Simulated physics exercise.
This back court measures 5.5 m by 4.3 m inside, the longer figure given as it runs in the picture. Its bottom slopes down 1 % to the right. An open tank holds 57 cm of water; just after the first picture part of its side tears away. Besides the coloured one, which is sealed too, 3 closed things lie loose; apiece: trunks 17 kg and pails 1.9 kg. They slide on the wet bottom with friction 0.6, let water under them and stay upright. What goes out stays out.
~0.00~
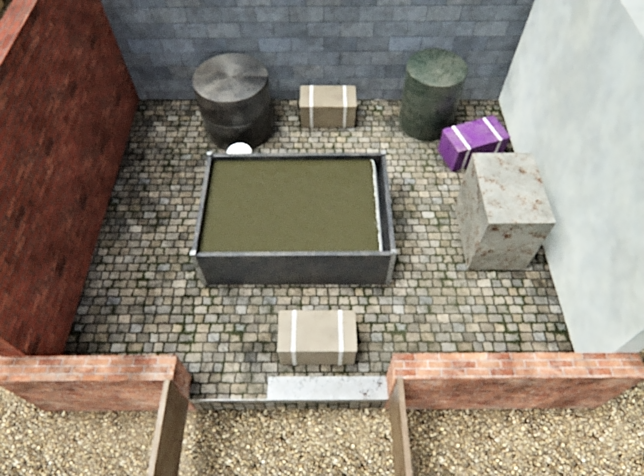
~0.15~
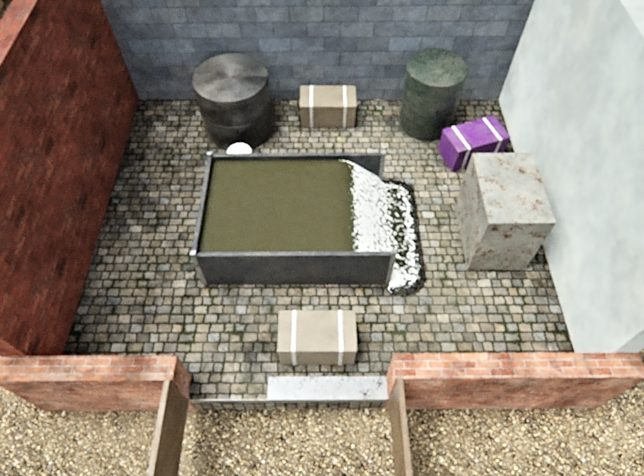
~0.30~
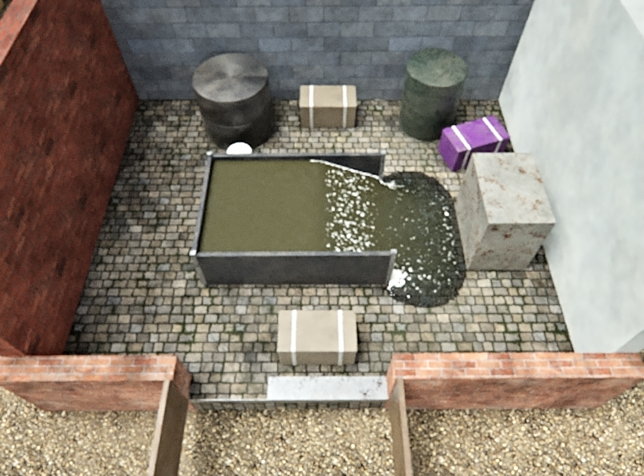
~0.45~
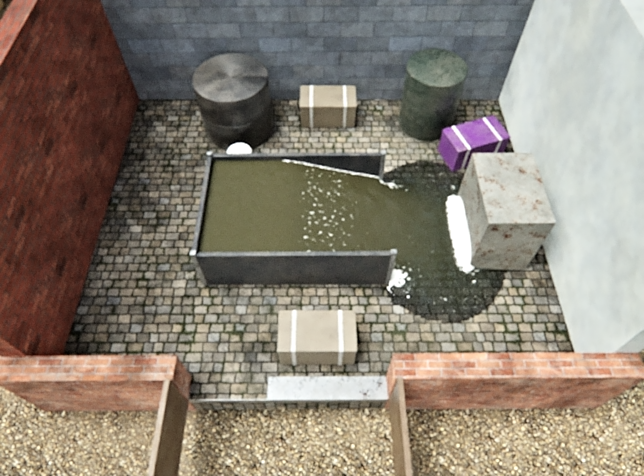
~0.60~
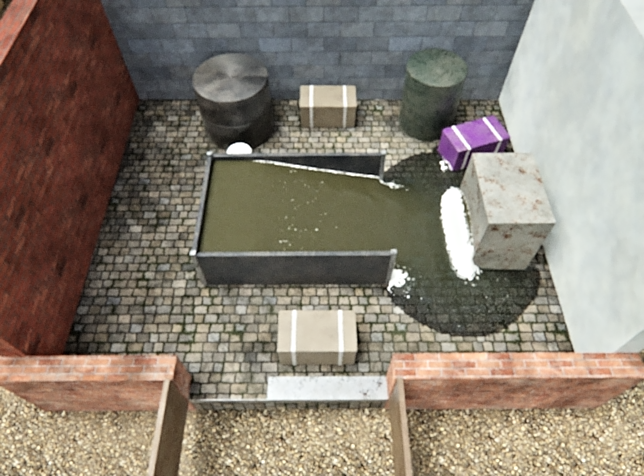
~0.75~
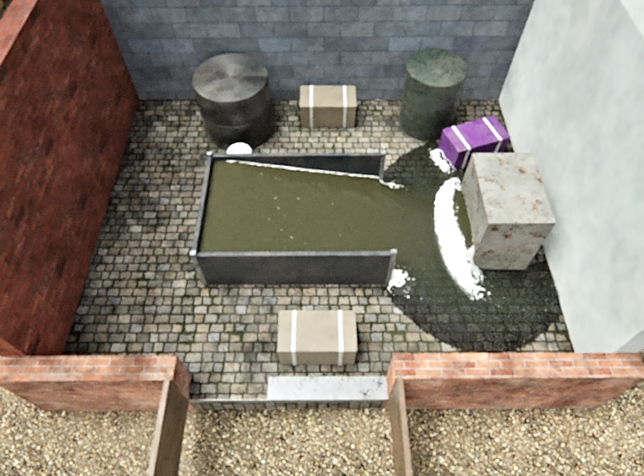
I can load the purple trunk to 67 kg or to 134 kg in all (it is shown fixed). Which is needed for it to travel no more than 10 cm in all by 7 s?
I expect that only the higher weight holds it.
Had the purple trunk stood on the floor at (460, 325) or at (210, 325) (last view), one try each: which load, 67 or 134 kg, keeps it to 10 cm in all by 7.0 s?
In that order: Only the larger holds; either load holds.
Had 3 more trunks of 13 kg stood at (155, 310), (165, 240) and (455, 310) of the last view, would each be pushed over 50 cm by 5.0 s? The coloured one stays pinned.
In that order: Less, less, over.
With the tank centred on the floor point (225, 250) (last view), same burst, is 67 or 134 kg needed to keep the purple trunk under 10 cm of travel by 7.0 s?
In that case only the larger load is enough.
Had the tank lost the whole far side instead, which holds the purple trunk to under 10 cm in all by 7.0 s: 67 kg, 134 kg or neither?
Then the lower weight is enough.
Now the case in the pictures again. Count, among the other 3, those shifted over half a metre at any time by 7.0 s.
I count 3.
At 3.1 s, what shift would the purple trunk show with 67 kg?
Roughly 80 cm.
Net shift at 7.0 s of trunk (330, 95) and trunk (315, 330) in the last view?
In that order: 100 cm, 200 cm.
After 1.4 s the purple trunk would be 8 cm from its start with 67 kg and 0 cm from its start with 134 kg; 13 cm of water round it then.
After 3.1 s the purple trunk would be 72 cm from its start with 67 kg and 0 cm from its start with 134 kg; 14 cm of water round it then.
After 4.9 s the purple trunk would be 71 cm from its start with 67 kg and 0 cm from its start with 134 kg; 14 cm of water round it then.
After 7.0 s the purple trunk would be 71 cm from its start with 67 kg and 0 cm from its start with 134 kg; 11 cm of water round it then.
